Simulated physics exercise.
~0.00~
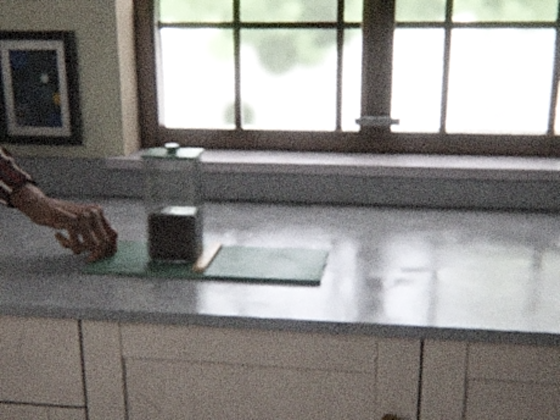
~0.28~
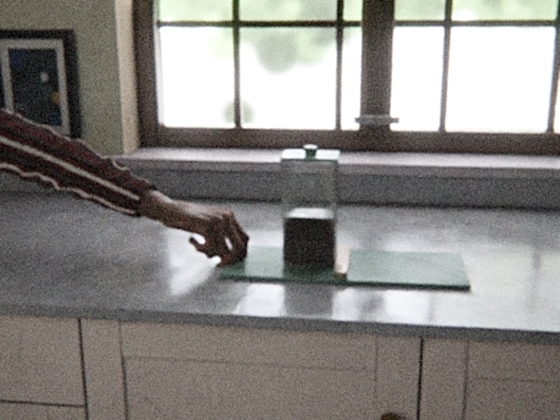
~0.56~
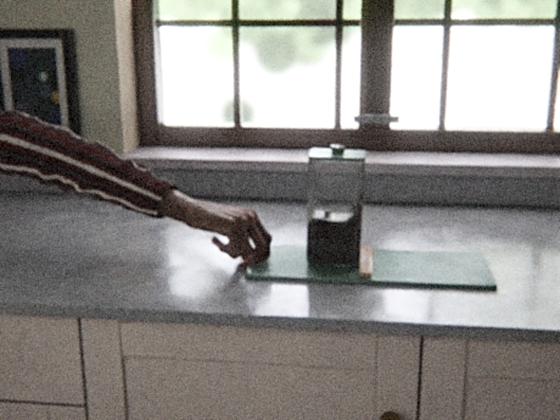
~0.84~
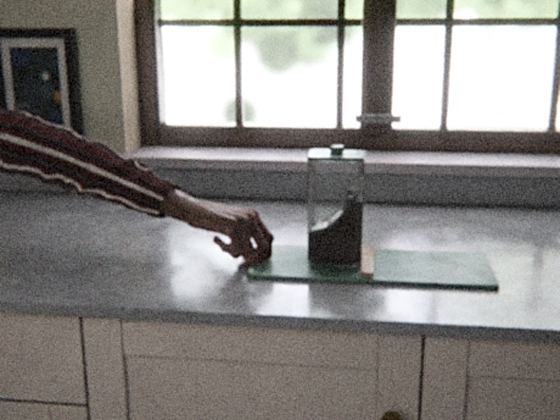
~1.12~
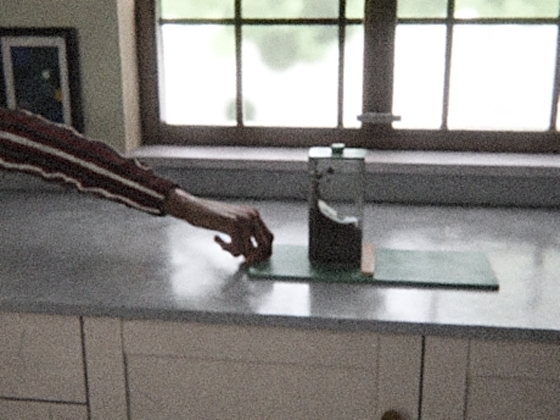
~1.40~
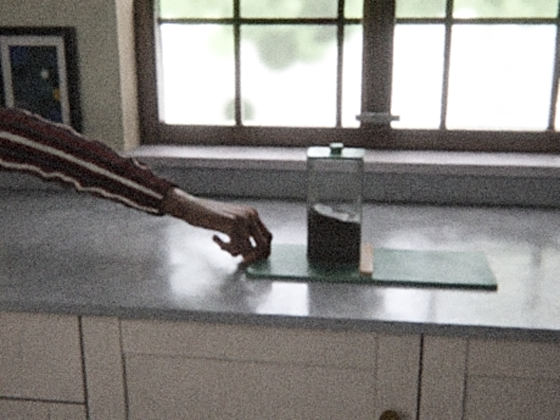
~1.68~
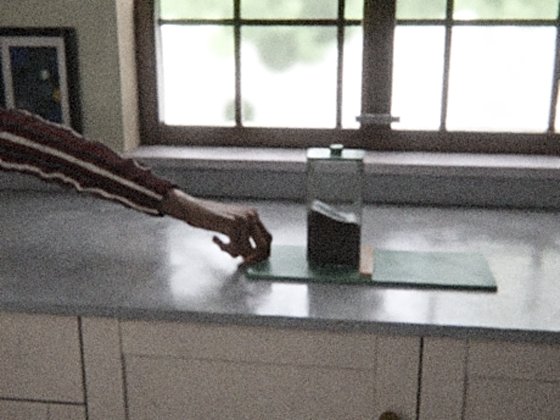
On a grey kitchen counter beneath a window, a hand in a striped sleeve slides a green board carrying a capped clear flask half full of dark liquid to the right, then stops; the liquid sloshes up the sides and subsides, and the flask remains upright.
